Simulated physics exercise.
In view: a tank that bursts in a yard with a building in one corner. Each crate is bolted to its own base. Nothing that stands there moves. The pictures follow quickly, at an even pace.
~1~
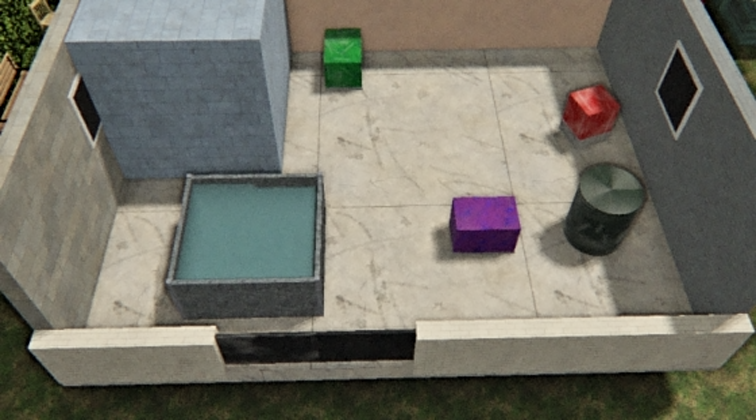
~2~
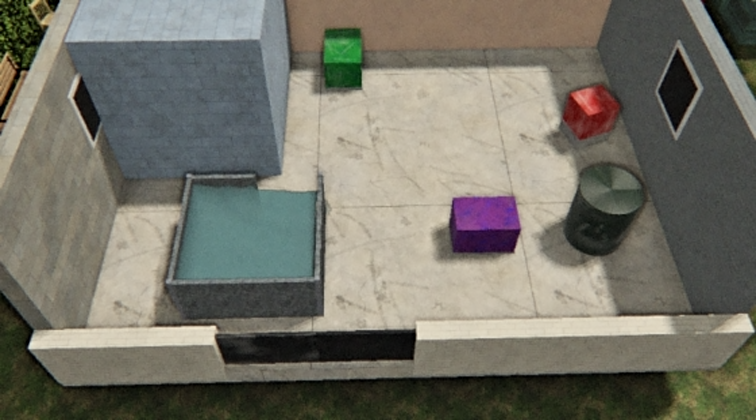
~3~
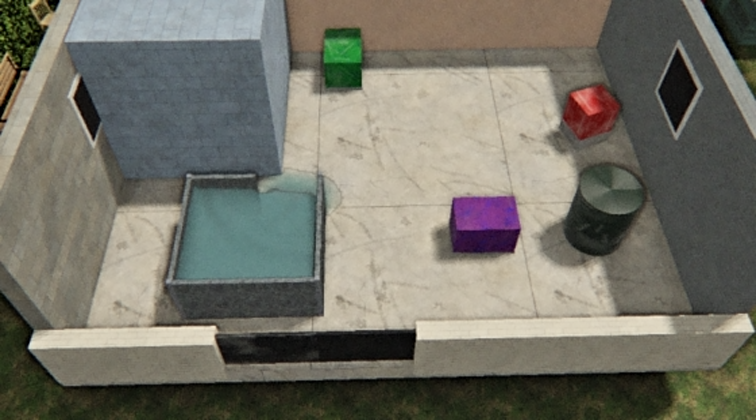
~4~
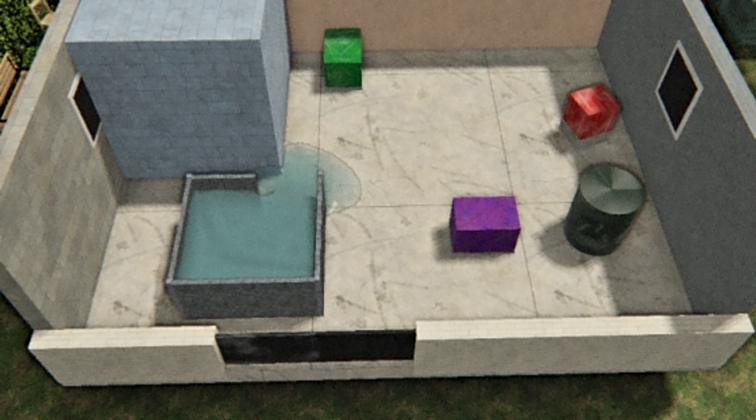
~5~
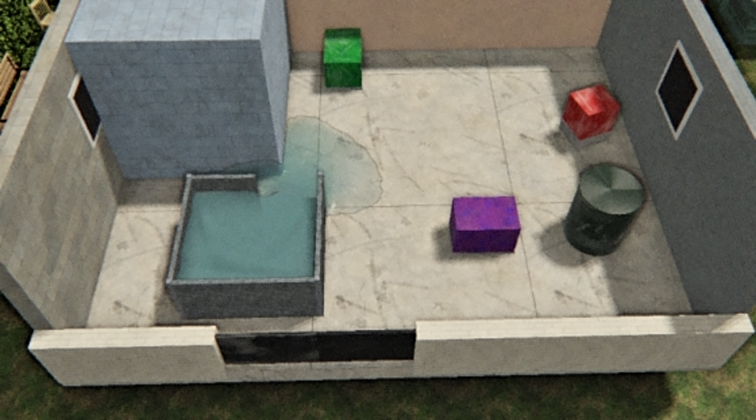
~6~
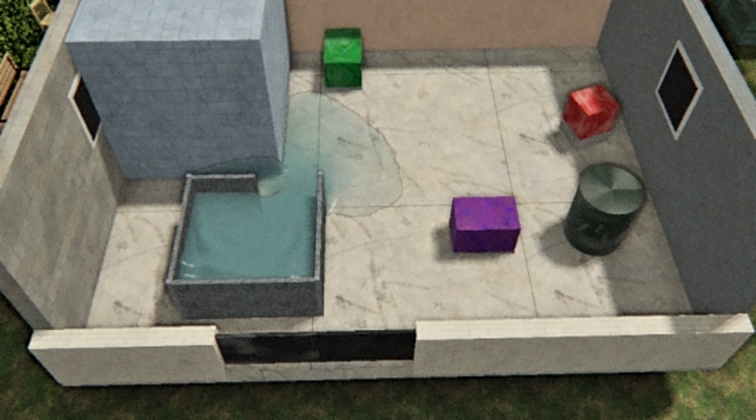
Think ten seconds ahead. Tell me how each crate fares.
The purple crate is soaked; the red crate keeps dry; the green crate is soaked.
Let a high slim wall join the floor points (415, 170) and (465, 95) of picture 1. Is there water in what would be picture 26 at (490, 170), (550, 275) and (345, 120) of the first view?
As listed: No water, not flooded, flooded.
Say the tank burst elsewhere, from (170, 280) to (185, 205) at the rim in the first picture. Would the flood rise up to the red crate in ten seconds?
My reading: Red is spared.
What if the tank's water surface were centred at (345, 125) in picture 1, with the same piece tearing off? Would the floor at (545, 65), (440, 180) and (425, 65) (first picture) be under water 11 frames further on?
In turn: Under water, dry, flooded.
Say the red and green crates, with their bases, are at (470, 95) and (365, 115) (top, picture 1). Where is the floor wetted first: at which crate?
First comes the crate marked green.
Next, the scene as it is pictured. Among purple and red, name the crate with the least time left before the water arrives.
The one in red.
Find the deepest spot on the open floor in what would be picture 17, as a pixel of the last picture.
Around (317, 54).
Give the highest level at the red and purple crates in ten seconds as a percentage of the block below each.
In turn 80 and 200 per cent.
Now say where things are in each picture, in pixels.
The tank at (250, 229) is whole and still, in the first frame.
The front is at a hidden place, out from the gap on the tank's far side, in the second frame.
The front is at a hidden place, out from the gap on the tank's far side, in the third frame.
Water pours out on the tank's far side and has run to (305, 148), in the fourth frame.
Water pours out on the tank's far side and has run to (314, 121), in the fifth frame.
The front is at (311, 95), out from the gap on the tank's far side, in the sixth frame.
A moment on, water covers 30 % of the floor; the purple crate not reached, the red crate not reached, the green crate water round its plinth.
Next, water covers 40 % of the floor; the purple crate not reached, the red crate not reached, the green crate water round its plinth.
Then, water covers 50 % of the floor; the purple crate not reached, the red crate water round its plinth, the green crate water round its plinth.
Later, water covers 70 % of the floor; the purple crate not reached, the red crate water round its plinth, the green crate water round its plinth.
In the end, water covers 100 % of the floor; the purple crate was topped, the red crate stayed above the water, the green crate was topped.
